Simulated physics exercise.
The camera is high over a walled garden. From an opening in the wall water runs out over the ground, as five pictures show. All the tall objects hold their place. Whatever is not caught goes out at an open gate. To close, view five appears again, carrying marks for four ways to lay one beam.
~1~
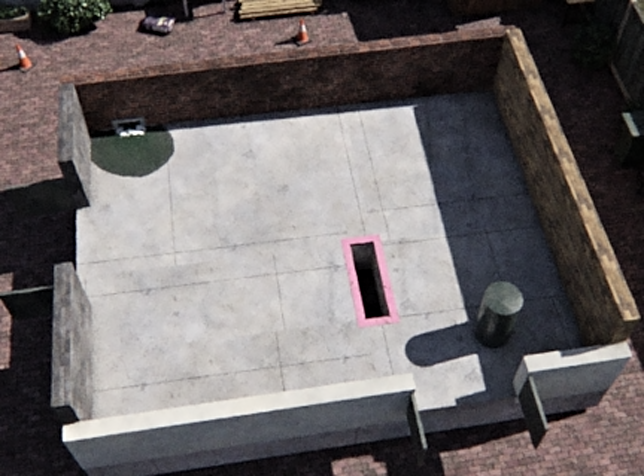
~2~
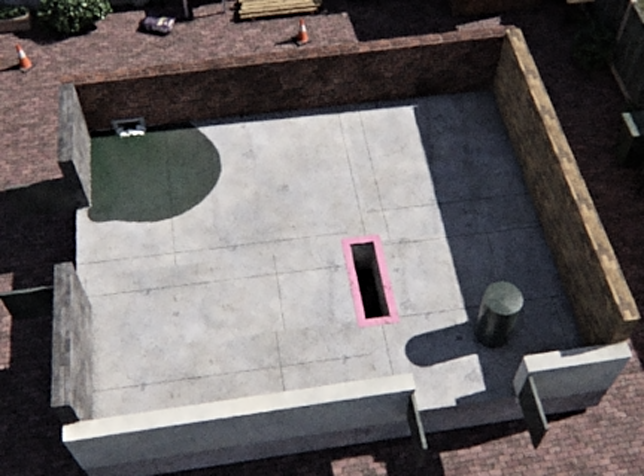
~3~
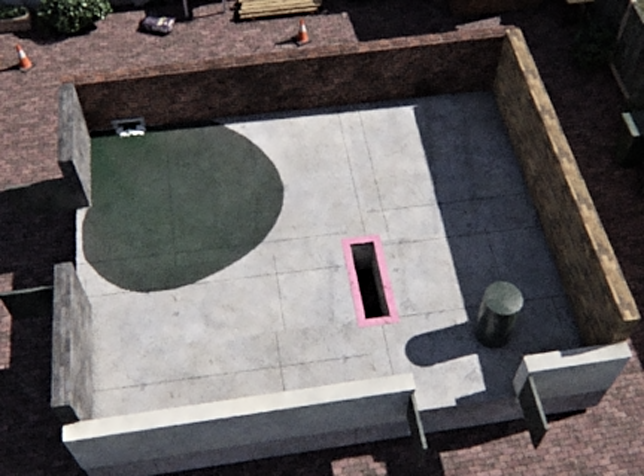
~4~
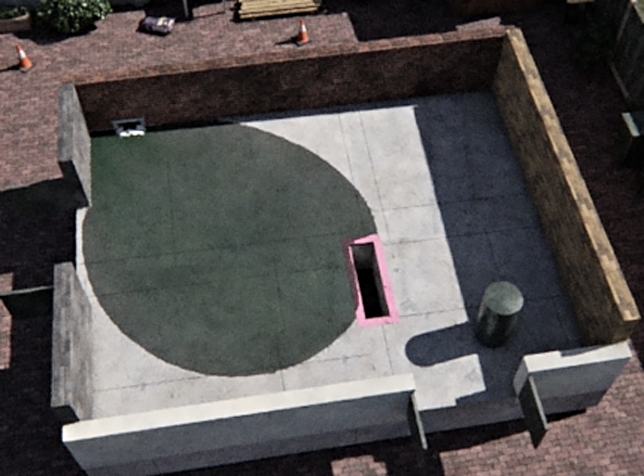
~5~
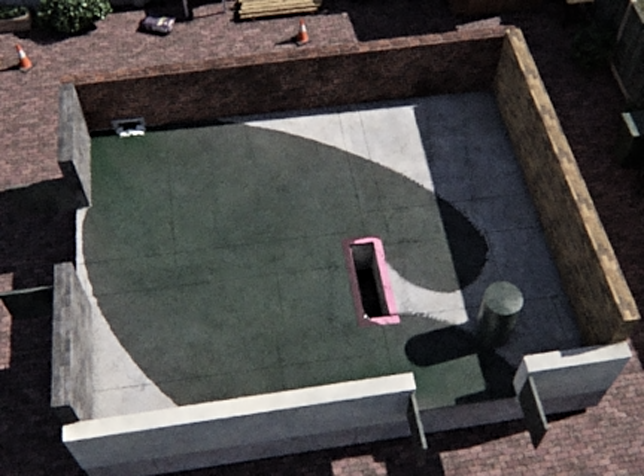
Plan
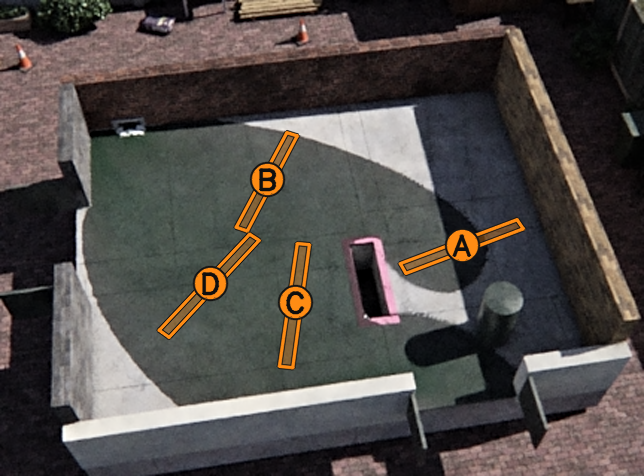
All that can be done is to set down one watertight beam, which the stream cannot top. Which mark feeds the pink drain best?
Use position A.
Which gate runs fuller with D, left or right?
More leaves on the right.
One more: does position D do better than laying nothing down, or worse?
It is worse.
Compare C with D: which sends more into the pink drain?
D it is.
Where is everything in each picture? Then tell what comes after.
In the first picture, outfall at (129, 123); pink drain at (370, 279); open gate at (460, 389); open gate at (91, 254); 3 % of the ground under water, visible out to (155, 165); pink drain still dry.
In the second picture, 9 % of the ground under water, visible out to (190, 204); pink drain still dry.
In the third picture, 21 % of the ground under water, visible out to (181, 282); pink drain still dry.
In the fourth picture, 42 % of the ground under water, visible out to (333, 335); pink drain taking water.
In the fifth picture, 60 % of the ground under water, visible out to (466, 346); pink drain taking water.
In orange, A from (403, 268) to (520, 224); B from (241, 229) to (292, 134); C from (286, 367) to (303, 244); D from (164, 333) to (254, 237).
Choosing A, about 32 % of the stream goes into the pink drain, about 62 % out by the gates.
Choosing B, about 17 % of the stream goes into the pink drain, about 77 % out by the gates.
Choosing C, about 13 % of the stream goes into the pink drain, about 79 % out by the gates.
Choosing D, about 17 % of the stream goes into the pink drain, about 77 % out by the gates.
